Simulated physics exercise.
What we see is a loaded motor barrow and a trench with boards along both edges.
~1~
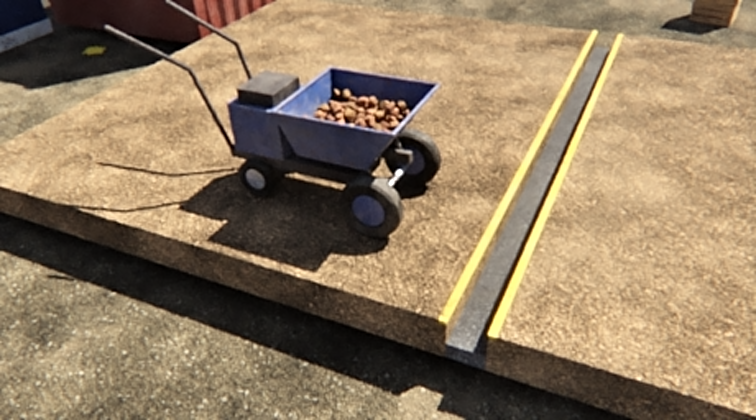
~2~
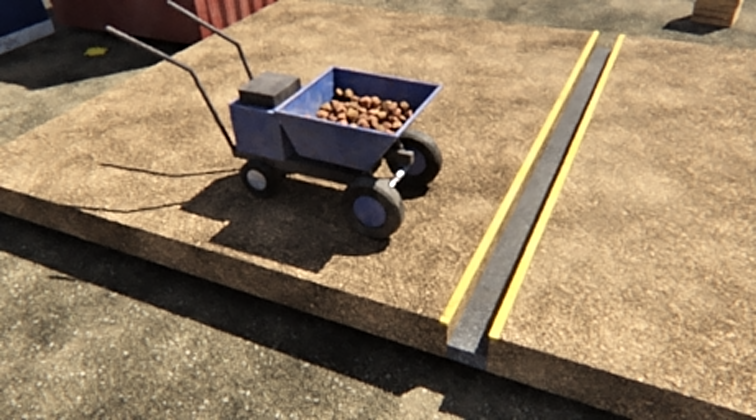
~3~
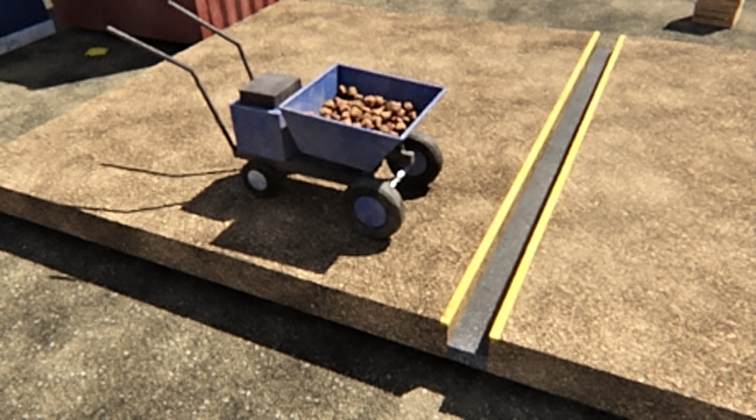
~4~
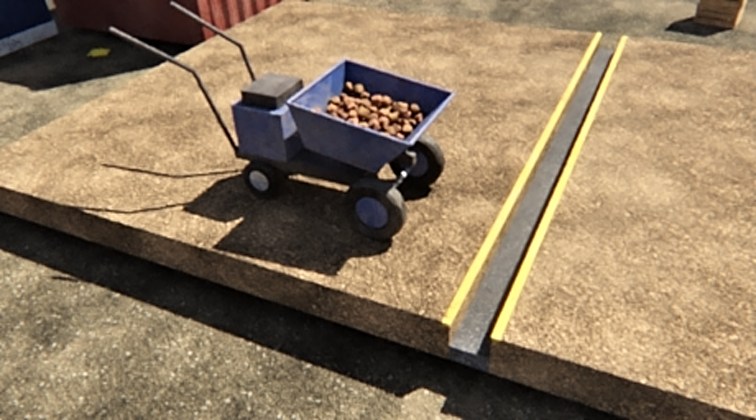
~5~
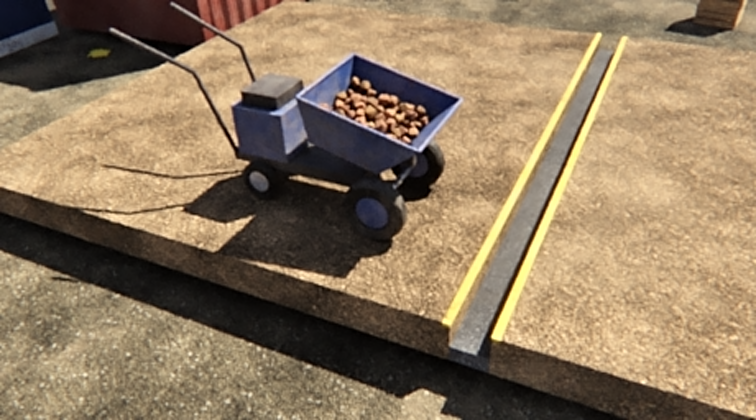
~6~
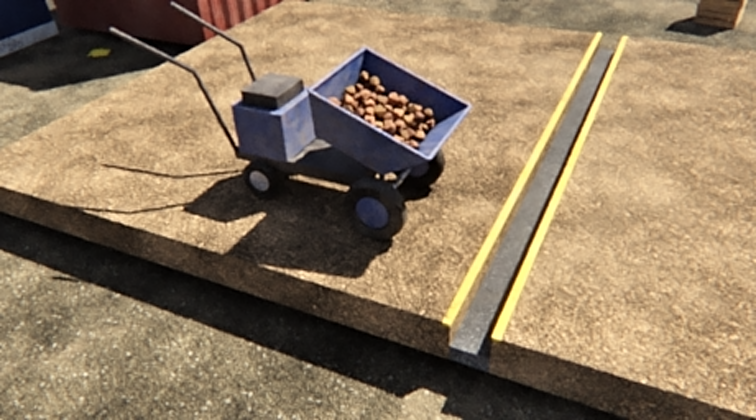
We see a blue motor barrow loaded with brown clods standing left of a narrow trench edged with yellow boards. Its skip tilts gradually forward to the right, the back rising, while the wheels stay in place.
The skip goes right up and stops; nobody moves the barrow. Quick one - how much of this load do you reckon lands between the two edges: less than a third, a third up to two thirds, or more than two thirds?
I reckon more than two thirds.
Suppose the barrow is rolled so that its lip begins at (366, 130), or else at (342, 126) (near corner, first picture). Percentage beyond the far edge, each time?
In order: 0 % and 0 %.
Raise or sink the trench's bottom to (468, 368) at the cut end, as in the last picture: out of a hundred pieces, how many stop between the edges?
90 %.
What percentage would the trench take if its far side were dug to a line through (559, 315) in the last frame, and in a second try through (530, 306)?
First case 100 %, second case 90 %.
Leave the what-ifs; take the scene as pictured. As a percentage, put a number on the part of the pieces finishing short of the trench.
Result: Close to 15 %.
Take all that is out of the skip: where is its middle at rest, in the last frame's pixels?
Once nothing moves, the middle sits near (512, 242).
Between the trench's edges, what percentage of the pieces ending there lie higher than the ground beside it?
Share: Around 20 %.
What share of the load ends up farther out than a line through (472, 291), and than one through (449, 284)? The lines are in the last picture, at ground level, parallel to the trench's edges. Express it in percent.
Close to 80 % and 100 %, in that order.
Just after the last frame, skip tipped steeply; every one in the skip.
A moment on, skip tipped right over; the larger part in the skip; about a tenth short of the trench; about a tenth in or heaped over the trench; just a few falling.
Further on, skip tipped right over; about a tenth in the skip; about a tenth short of the trench; the larger part in or heaped over the trench; just a few beyond it.
When it is over, skip tipped right over; roughly a quarter short of the trench; the larger part in or heaped over the trench; about a tenth beyond it.
